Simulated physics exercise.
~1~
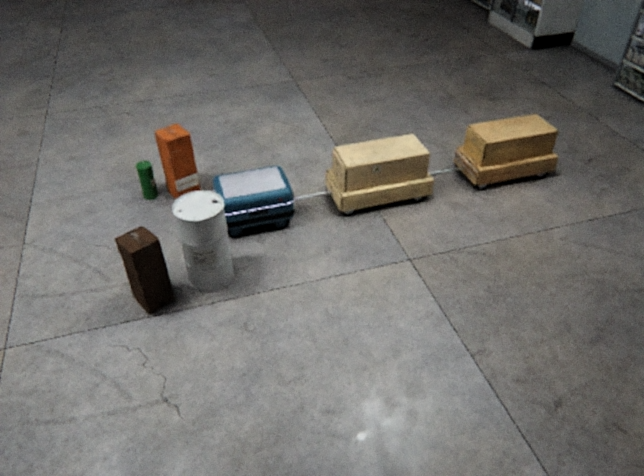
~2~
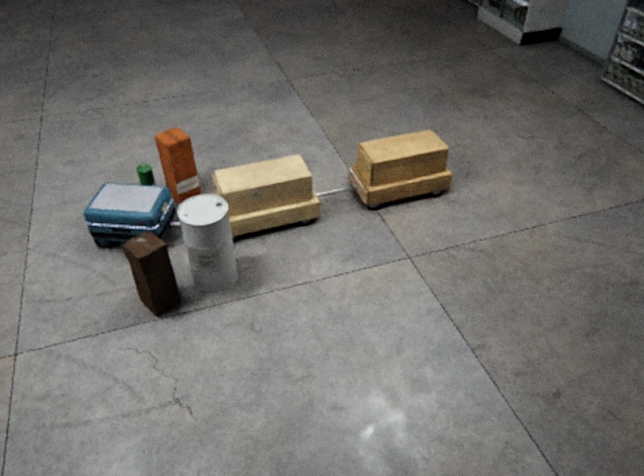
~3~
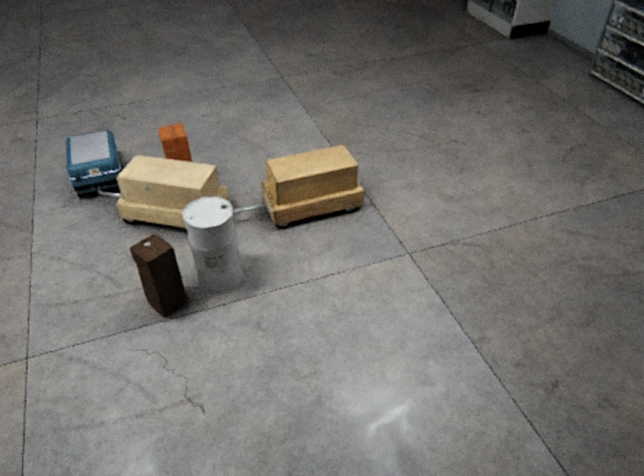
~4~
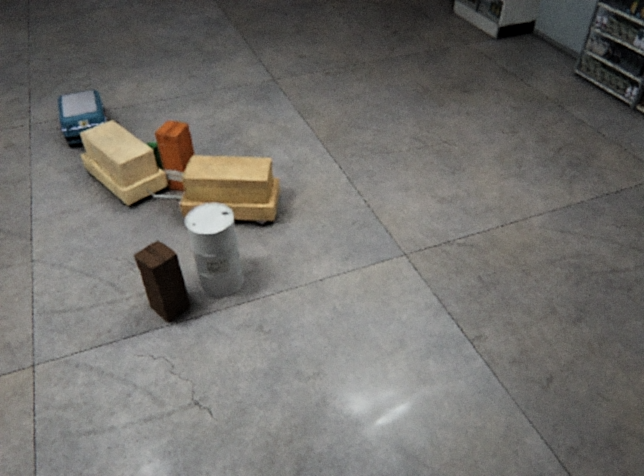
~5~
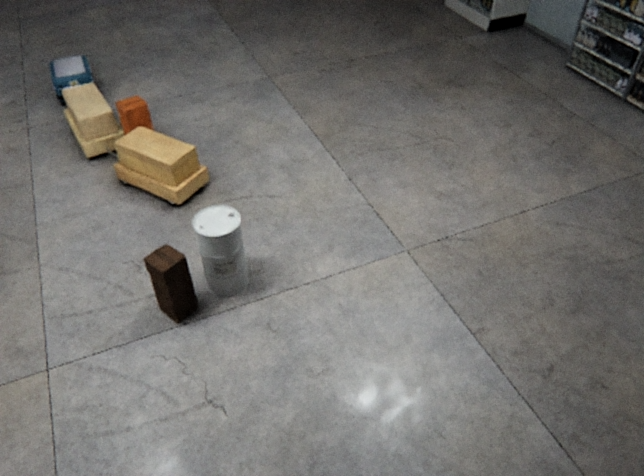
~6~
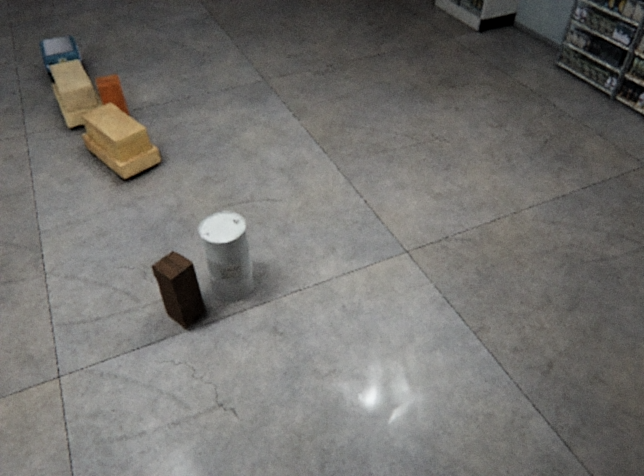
A blue robot tug pulling two pale wooden-looking carts crosses a grey tiled floor, seen from above at an angle, with shelves at the upper right. At the left stand an orange box, a small green canister, a white drum and a dark brown box. The tug drives left between the orange box and the drum, then curves away toward the upper left. The carts cut inside its path, and the orange box and green canister are shifted away. At the end the train is at the upper left, the orange box upright beside it, the canister out of sight, and the drum and brown box still in place.
